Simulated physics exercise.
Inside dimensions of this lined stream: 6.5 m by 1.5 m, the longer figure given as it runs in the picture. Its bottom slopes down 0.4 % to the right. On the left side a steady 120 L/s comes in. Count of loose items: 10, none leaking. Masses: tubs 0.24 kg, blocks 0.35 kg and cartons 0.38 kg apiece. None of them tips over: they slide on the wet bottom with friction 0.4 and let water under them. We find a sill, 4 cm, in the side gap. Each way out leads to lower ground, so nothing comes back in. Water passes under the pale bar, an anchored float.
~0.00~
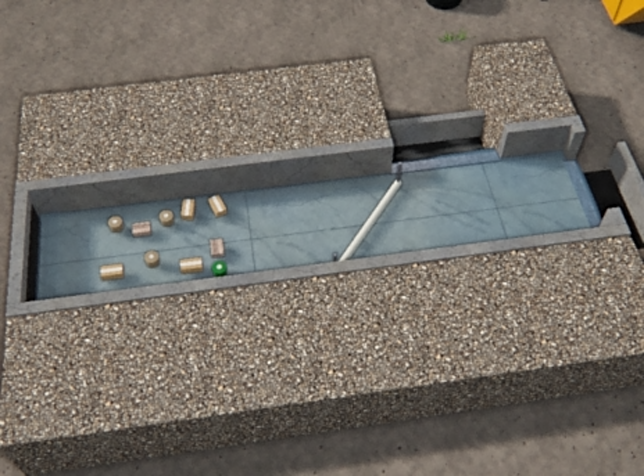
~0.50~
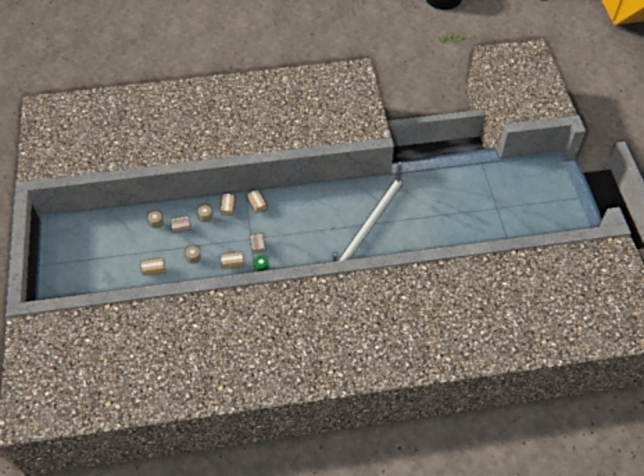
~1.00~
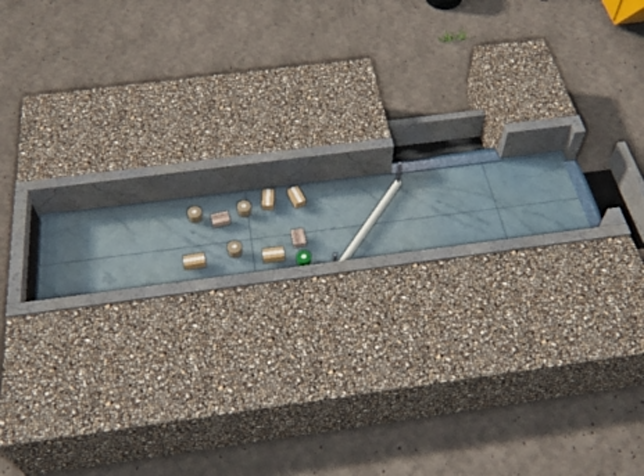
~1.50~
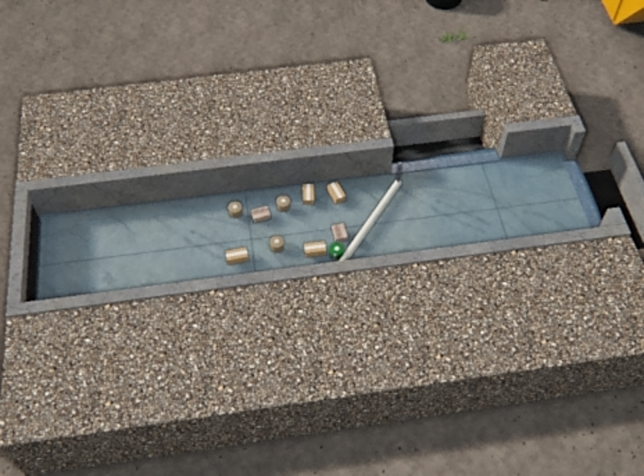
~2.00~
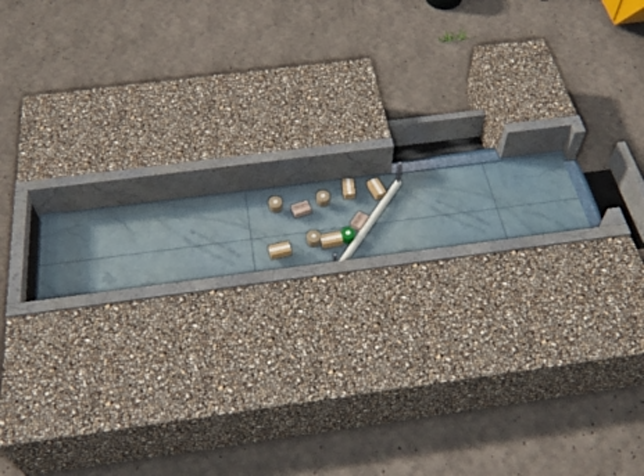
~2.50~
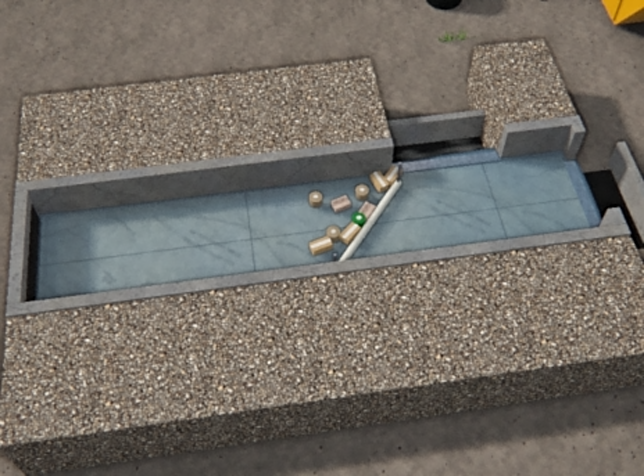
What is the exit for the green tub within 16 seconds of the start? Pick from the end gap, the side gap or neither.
Exit for the green tub: None.
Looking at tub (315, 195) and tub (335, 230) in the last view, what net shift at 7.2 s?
Going in order, that's 300 cm then 250 cm.
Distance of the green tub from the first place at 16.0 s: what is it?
Distance: Near 200 cm.
After 3.5 s the green tub is near (369, 203), 1.9 m from its start, afloat; 1 of 10 are out; 9 afloat.
After 7.2 s the green tub is near (370, 203), 1.9 m from its start, afloat; 1 of 10 are out; 9 afloat.
After 12.0 s the green tub is near (370, 203), 1.9 m from its start, afloat; 1 of 10 are out; 9 afloat.
After 16.0 s the green tub is near (370, 203), 1.9 m from its start, afloat; 1 of 10 are out; 9 afloat.
